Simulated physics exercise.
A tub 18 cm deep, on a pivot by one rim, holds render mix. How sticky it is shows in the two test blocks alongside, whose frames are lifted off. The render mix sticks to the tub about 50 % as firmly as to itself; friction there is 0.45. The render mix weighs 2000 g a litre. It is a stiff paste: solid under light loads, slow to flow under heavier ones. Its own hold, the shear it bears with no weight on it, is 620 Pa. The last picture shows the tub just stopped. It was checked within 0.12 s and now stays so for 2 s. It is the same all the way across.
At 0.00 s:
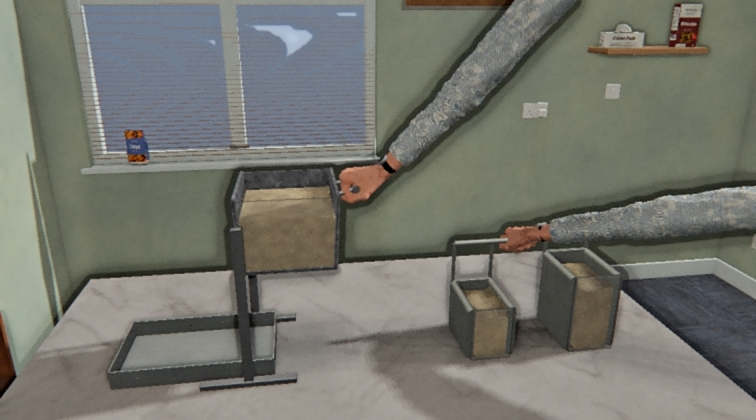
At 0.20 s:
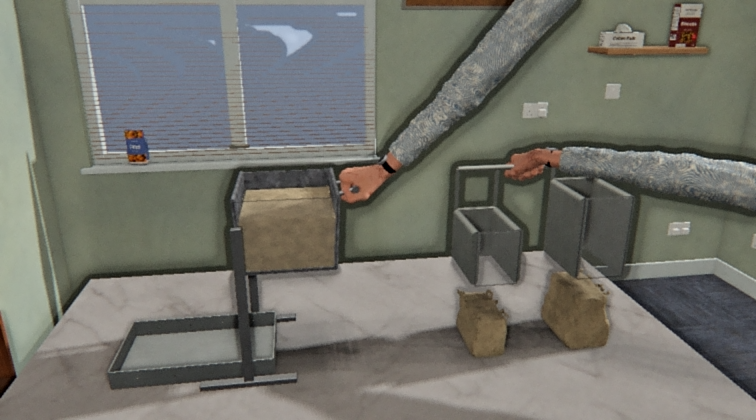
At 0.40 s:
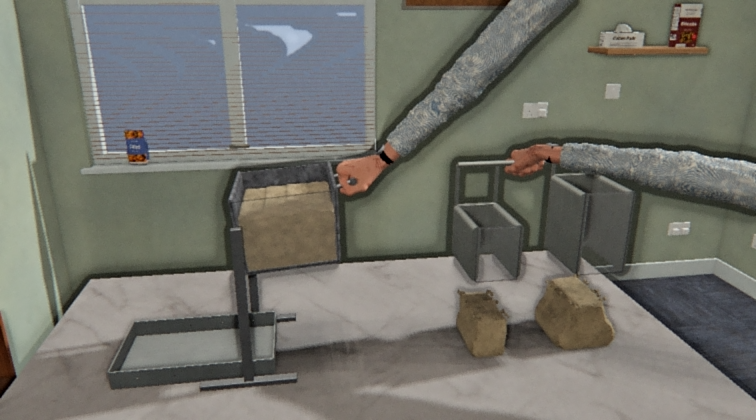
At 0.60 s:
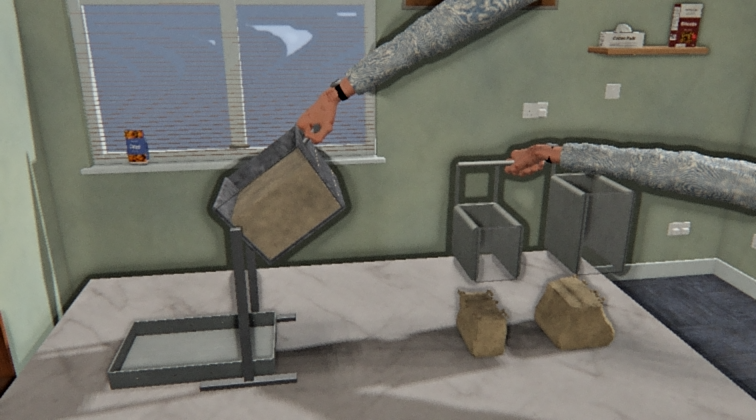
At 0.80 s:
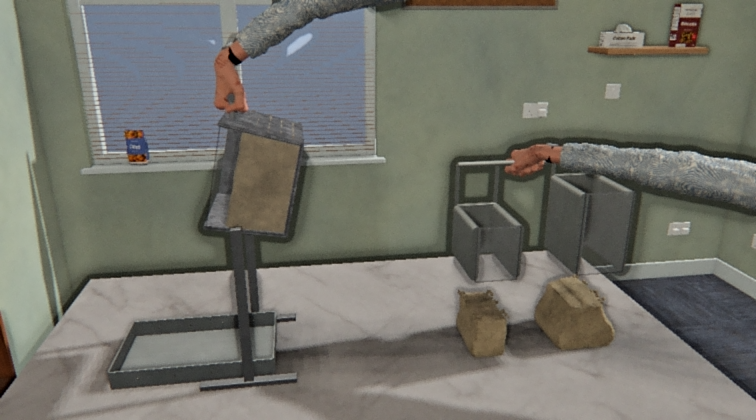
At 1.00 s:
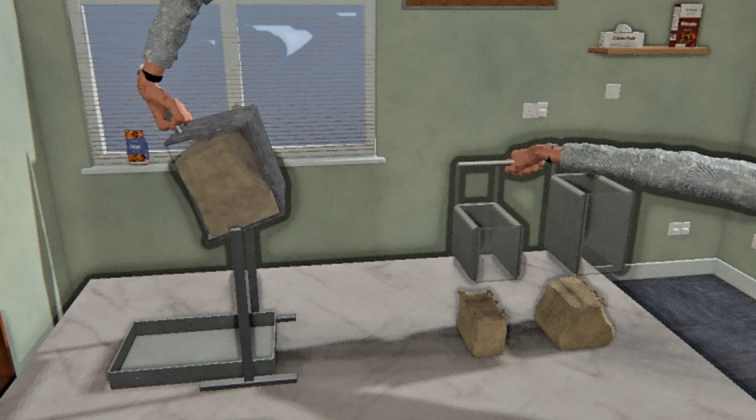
A gloved-looking bare hand's pull lifts two open grey moulds off a pair of brown blocks on the right, and the larger block slumps and widens while the smaller keeps its shape. Another hand then swings the filled grey tub on its stand steeply over toward the left, the brown mix still inside.
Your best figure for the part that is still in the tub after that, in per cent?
Expect roughly 24 %.
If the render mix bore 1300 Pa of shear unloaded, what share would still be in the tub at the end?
In that case some 0 per cent.
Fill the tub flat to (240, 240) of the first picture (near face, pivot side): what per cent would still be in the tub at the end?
Then about 35 %.
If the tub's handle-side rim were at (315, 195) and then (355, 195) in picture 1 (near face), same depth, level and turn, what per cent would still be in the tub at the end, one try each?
In turn about 30 %, 0 %.
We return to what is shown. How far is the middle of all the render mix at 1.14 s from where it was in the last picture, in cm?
About 11 cm.
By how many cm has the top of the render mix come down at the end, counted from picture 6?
Roughly 15 cm.
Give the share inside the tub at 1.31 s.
Some 30 per cent.
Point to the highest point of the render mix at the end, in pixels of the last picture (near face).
Around (262, 205).
After 1.14 s, the tub is at 106 degrees and holds 44 %.
After 1.31 s, the tub is at 106 degrees and holds 28 %.
After 1.48 s, the tub is at 106 degrees and holds 27 %.
After 1.65 s, the tub is at 106 degrees and holds 26 %.
After 3.00 s, at the end, the tub is at 106 degrees and holds 24 %.
